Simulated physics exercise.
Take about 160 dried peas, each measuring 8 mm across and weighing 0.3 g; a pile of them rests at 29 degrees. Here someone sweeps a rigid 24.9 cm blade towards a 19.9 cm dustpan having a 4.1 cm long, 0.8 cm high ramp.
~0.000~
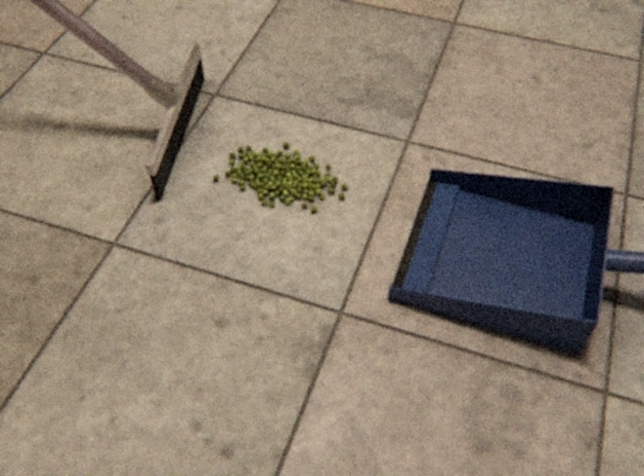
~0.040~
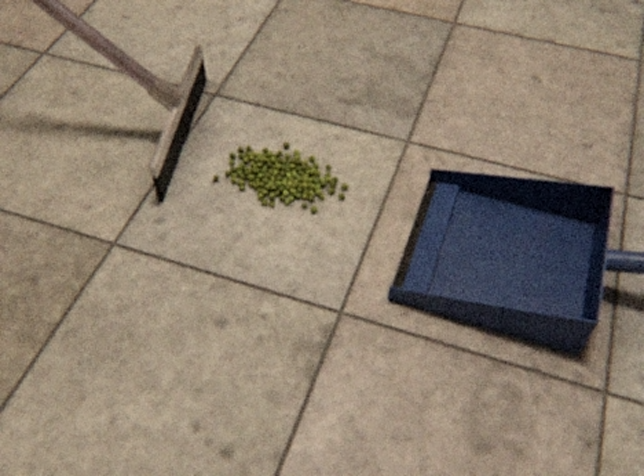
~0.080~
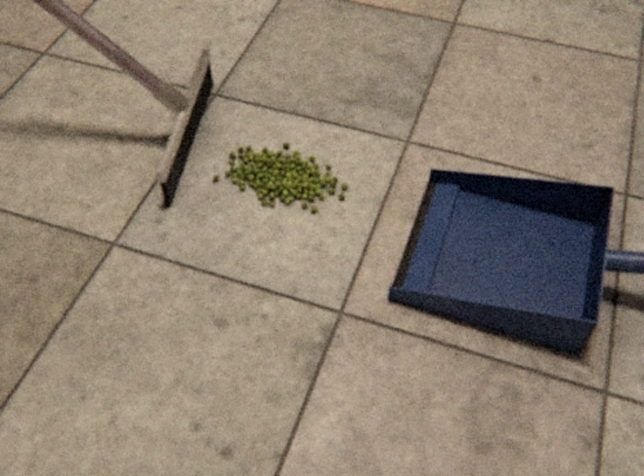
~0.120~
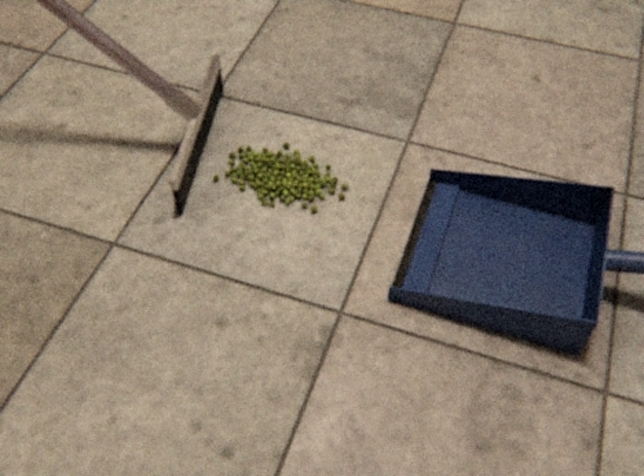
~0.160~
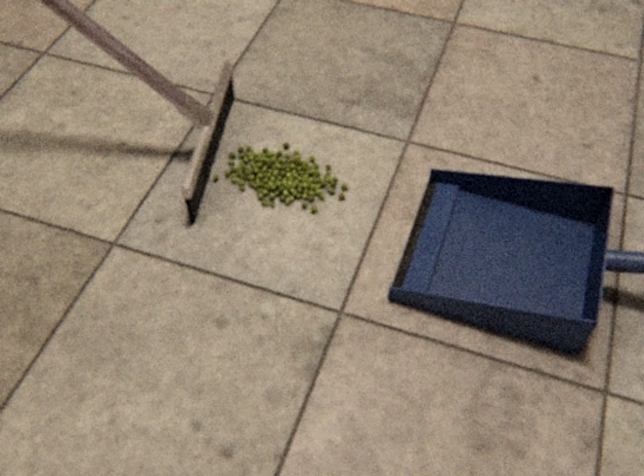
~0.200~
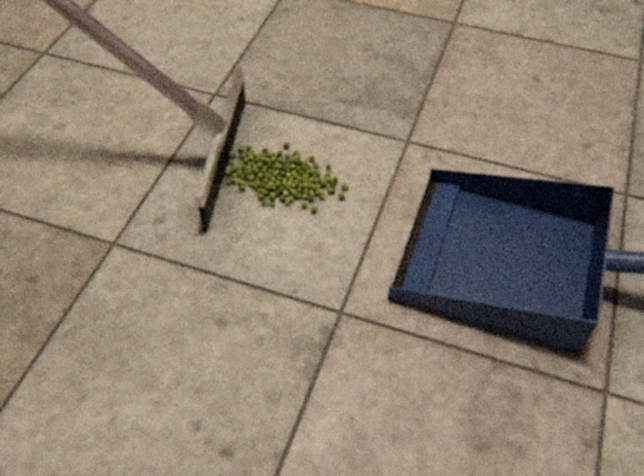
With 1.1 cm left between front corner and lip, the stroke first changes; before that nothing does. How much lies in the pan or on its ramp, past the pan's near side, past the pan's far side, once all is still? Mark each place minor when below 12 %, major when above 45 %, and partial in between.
In the pan or on its ramp - minor; past the pan's near side - minor; past the pan's far side - partial.
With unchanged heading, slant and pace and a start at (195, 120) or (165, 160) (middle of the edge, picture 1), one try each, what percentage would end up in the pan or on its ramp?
I'd put it near 5 per cent for the first and near 0 per cent for the second.
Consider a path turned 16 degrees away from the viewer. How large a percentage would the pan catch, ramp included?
Under that change, roughly 20 in a hundred.
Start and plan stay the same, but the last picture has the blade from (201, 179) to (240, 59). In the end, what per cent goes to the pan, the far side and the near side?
Pan 20; far 35; near 0.
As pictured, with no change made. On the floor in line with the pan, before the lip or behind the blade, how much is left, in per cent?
Roughly 70 in a hundred.
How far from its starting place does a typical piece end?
It works out to some 18 cm.
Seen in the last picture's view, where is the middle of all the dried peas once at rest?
Centre at rest, approx.: (406, 211) px.
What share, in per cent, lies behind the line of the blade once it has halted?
Something like 5 per cent, roughly.
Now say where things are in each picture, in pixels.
The first frame shows blade from (152, 170) to (197, 52), moved 0.0 cm, 0 of the pieces shifted so far; middle of the pieces at (283, 174); pan at (512, 264).
The second frame shows blade from (154, 172) to (200, 54), moved 0.5 cm, 0 of the pieces shifted so far; middle of the pieces at (283, 174).
The third frame shows blade from (162, 177) to (206, 57), moved 1.8 cm, 0 of the pieces shifted so far; middle of the pieces at (283, 174).
The fourth frame shows blade from (174, 185) to (217, 63), moved 4.0 cm, 0 of the pieces shifted so far; middle of the pieces at (283, 174).
The fifth frame shows blade from (187, 193) to (229, 69), moved 6.2 cm, 0 of the pieces shifted so far; middle of the pieces at (283, 174).
The sixth frame shows blade from (200, 202) to (240, 75), moved 8.5 cm, 1 of the pieces shifted so far; middle of the pieces at (283, 174); pan at (512, 264). The blade's pace is about 0.57 m/s, heading 19 degrees towards the viewer's side.
After 0.42 s, middle of the blade 15 cm from the lip; 0 % over the lip, far side 10 %, near side 0 %.
After 0.57 s, middle of the blade 7 cm from the lip; 0 % over the lip, far side 20 %, near side 0 %.
Then, at 0.84 s, middle of the blade 4 cm from the lip; 5 % over the lip, far side 25 %, near side 0 %.
At rest (1.5 s), pan 5 %, near side 5 %, far side 25 %, in front of the lip or behind the blade 70 %.
